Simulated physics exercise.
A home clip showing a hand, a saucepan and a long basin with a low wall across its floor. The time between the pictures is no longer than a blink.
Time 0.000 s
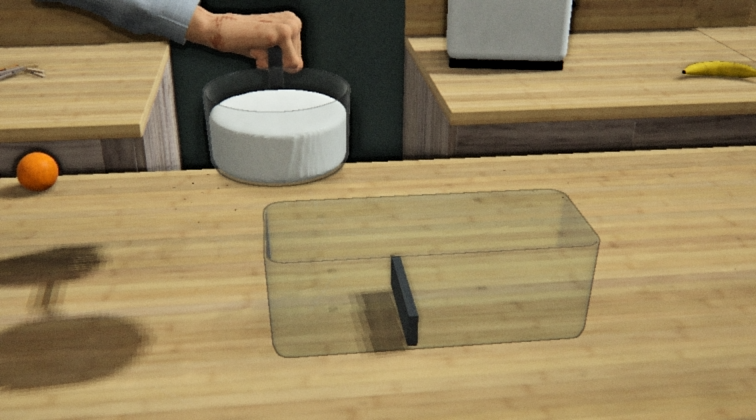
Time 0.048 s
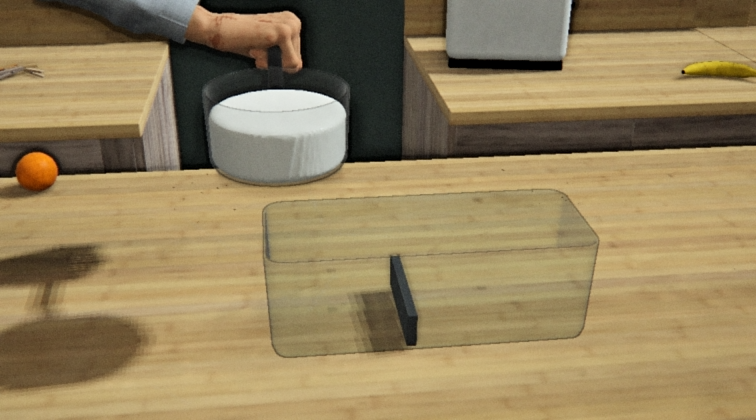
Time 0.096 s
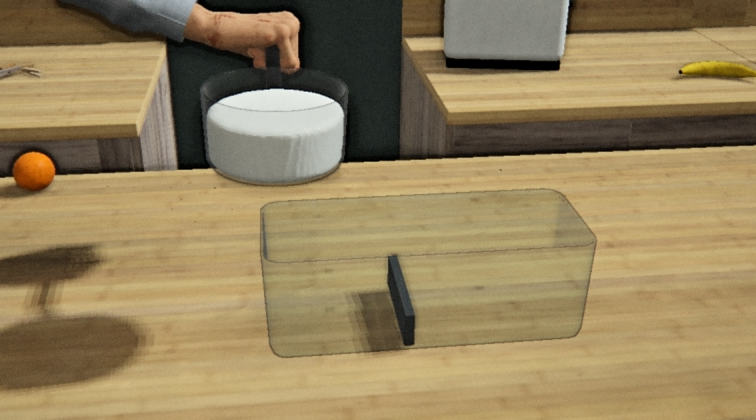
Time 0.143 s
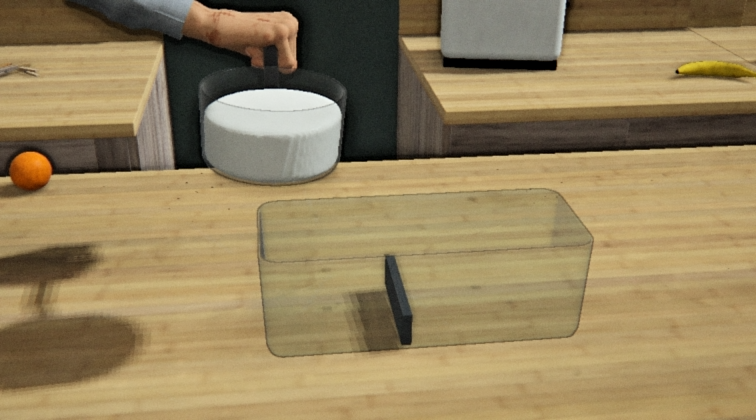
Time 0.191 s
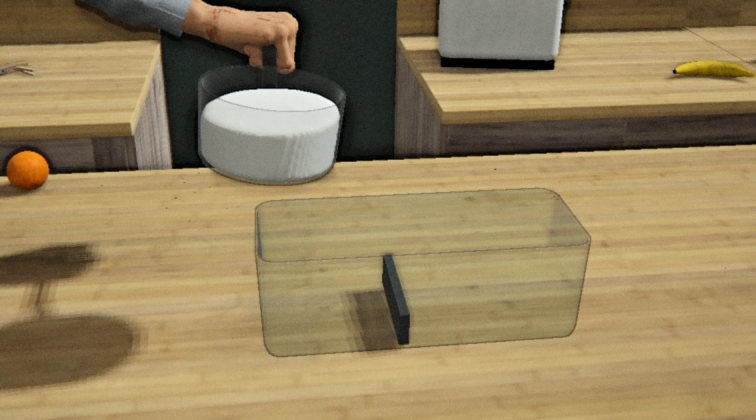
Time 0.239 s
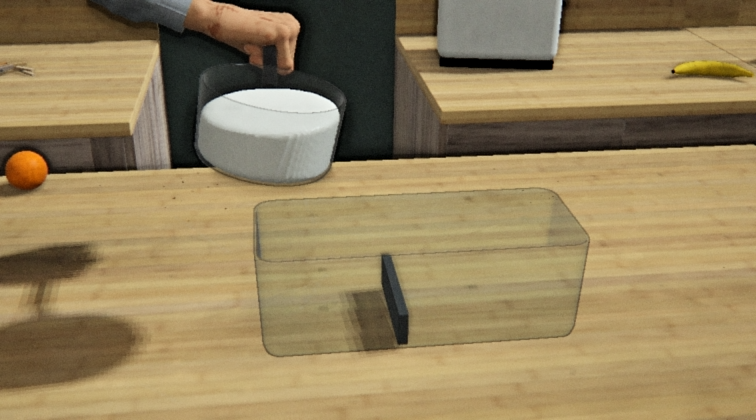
A hand reaching in from the upper left holds a clear saucepan of white contents above a pale wooden counter in a kitchen, seen from slightly above. In front sits a long transparent basin with a low dark wall across its floor, an orange at left and a banana at right behind. The pan tilts slightly to the right, while the view shifts very slightly.
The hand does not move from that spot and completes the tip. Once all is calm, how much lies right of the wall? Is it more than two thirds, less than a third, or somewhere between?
The share right of the wall falls in the middle range, one third to two thirds.
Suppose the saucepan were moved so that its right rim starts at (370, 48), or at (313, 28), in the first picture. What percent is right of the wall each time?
It comes out at around 70 percent and then around 30 percent.
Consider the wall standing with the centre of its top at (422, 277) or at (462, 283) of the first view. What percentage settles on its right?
Roughly 20 % and then 10 %.
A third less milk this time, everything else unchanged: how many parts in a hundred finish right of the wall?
25 per cent or so.
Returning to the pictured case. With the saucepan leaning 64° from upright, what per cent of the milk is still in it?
It keeps around 65 per cent at that angle.
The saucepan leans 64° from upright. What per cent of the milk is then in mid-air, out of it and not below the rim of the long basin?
It's close to 25 %.
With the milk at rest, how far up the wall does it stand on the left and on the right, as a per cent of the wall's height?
The left reads 50 in a hundred and the right 40 in a hundred.
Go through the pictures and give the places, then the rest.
The first frame shows tilt 0°; pouring edge (348, 88); surface from (209, 112) to (346, 107); the long basin's rim runs from (265, 233) to (581, 217); the wall's top is at (404, 285).
The second frame shows tilt 0°; pouring edge (348, 88); surface from (209, 112) to (345, 107).
The third frame shows tilt 2°; pouring edge (346, 90); surface from (206, 111) to (343, 108).
The fourth frame shows tilt 4°; pouring edge (345, 92); surface from (203, 111) to (340, 108).
The fifth frame shows tilt 7°; pouring edge (344, 95); surface from (201, 110) to (339, 108).
The sixth frame shows tilt 11°; pouring edge (344, 100); surface from (201, 110) to (339, 108).
A moment on, the saucepan is tipped part way and 67 per cent is still to pour, 3 is left of the wall and 4 right of it.
Next, the saucepan is tipped on its side and 14 per cent is still to pour, 27 is left of the wall and 49 right of it.
Then the saucepan is tipped right over and 1 per cent is still to pour, 48 is left of the wall and 50 right of it.
Later the saucepan is tipped right over and 0 per cent is still to pour, 49 is left of the wall and 51 right of it.
At rest 49 per cent lies left of the wall, 50 right of it and 0 outside.
